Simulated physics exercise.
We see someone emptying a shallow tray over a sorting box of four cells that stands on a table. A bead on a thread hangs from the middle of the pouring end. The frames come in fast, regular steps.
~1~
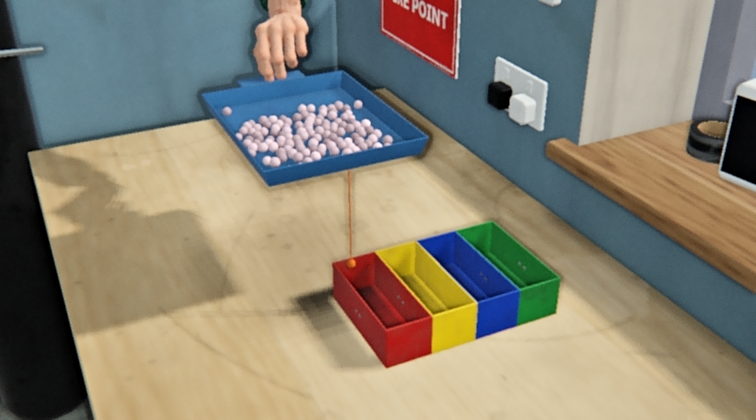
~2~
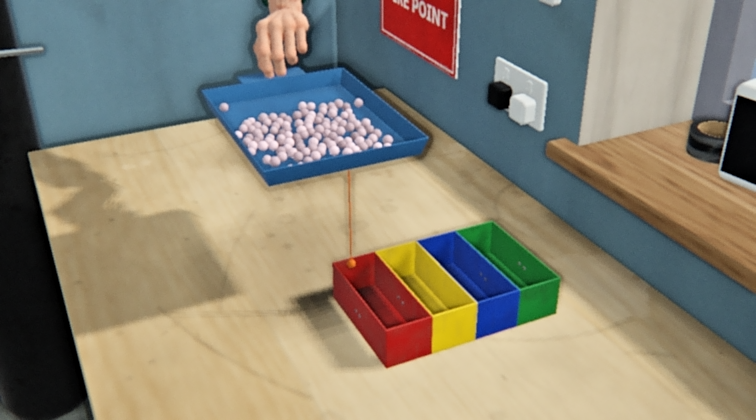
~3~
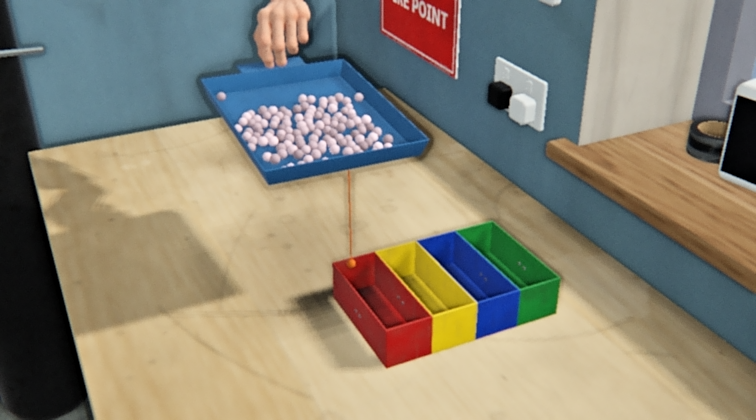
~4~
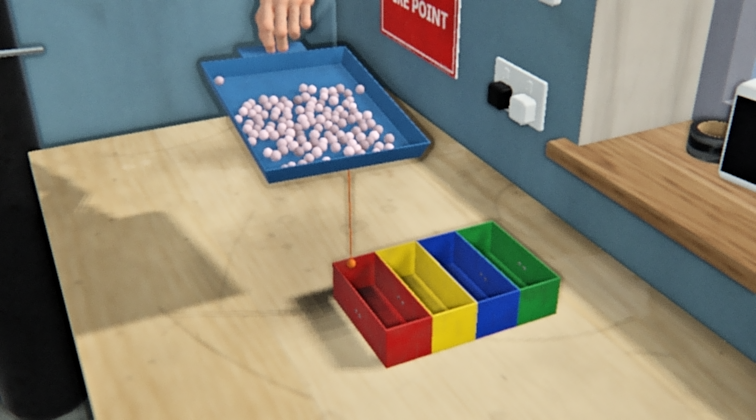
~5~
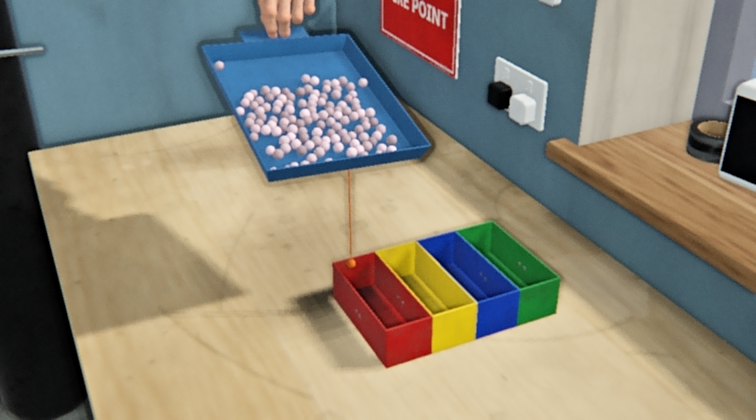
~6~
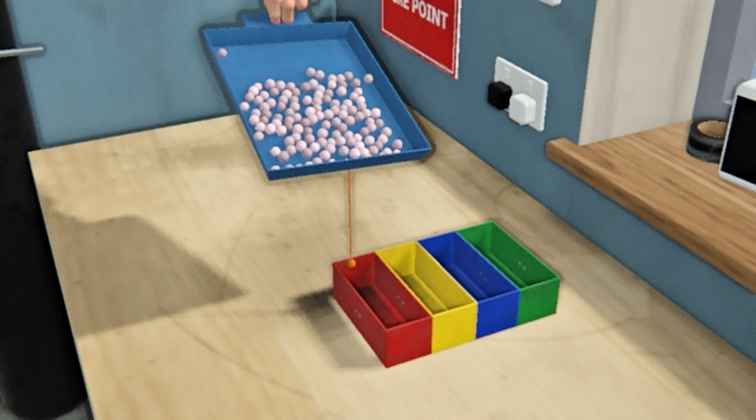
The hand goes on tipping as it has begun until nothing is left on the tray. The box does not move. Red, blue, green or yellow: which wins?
Most goes to the yellow cell.
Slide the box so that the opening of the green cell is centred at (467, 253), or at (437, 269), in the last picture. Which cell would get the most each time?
In turn: The blue cell; the green cell.
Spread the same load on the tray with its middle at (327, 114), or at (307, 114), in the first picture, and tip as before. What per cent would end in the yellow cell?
About 50 and 40 per cent.
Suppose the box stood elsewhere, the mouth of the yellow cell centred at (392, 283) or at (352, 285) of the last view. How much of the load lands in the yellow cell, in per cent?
First some 30, then 20 per cent.
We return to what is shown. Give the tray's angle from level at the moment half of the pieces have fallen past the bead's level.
At some 95 degrees.
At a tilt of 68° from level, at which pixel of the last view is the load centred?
Close to (373, 154).
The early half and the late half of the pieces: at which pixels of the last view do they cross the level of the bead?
At about (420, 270), then at (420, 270).
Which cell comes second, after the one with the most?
It is red.
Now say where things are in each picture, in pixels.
Corners of the pouring end at (268, 168) and (421, 136), level; middle of the load at (310, 133), sugar pearls; bead on its thread at (351, 264); red cell at (409, 339); yellow cell at (454, 325); blue cell at (497, 311); green cell at (539, 298), in the first frame.
Corners of the pouring end at (268, 168) and (421, 137), level; middle of the load at (310, 132), in the second frame.
Corners of the pouring end at (268, 167) and (422, 138), tipped barely, lowest at the right corner; middle of the load at (311, 128), in the third frame.
Corners of the pouring end at (270, 166) and (423, 140), tipped a little, lowest at the right corner; middle of the load at (311, 122), in the fourth frame.
Corners of the pouring end at (271, 166) and (424, 143), tipped clearly, lowest at the right corner; middle of the load at (314, 117), a small part on the move, in the fifth frame.
Corners of the pouring end at (272, 166) and (424, 145), tipped clearly, lowest at the right corner; middle of the load at (319, 116), nearly all on the move; red cell at (409, 339); yellow cell at (454, 325); blue cell at (497, 311); green cell at (539, 298), in the sixth frame.
Soon after the last picture, tray tipped steeply; most on the tray; a stray few in the yellow cell; a stray few in the red cell; a stray few in the blue cell; a small part falling or outside the box.
A little later, tray tipped past a quarter turn; about half in the yellow cell; about a quarter in the red cell; a small part in the blue cell; a stray few in the green cell; about a quarter falling or outside the box.
Later still, tray tipped past a quarter turn; about half in the yellow cell; about a quarter in the red cell; a small part in the blue cell; a small part in the green cell; a small part falling or outside the box.
By the end, tray tipped past a quarter turn; about half in the yellow cell; about a quarter in the red cell; a small part in the blue cell; a small part in the green cell; a small part outside the box.
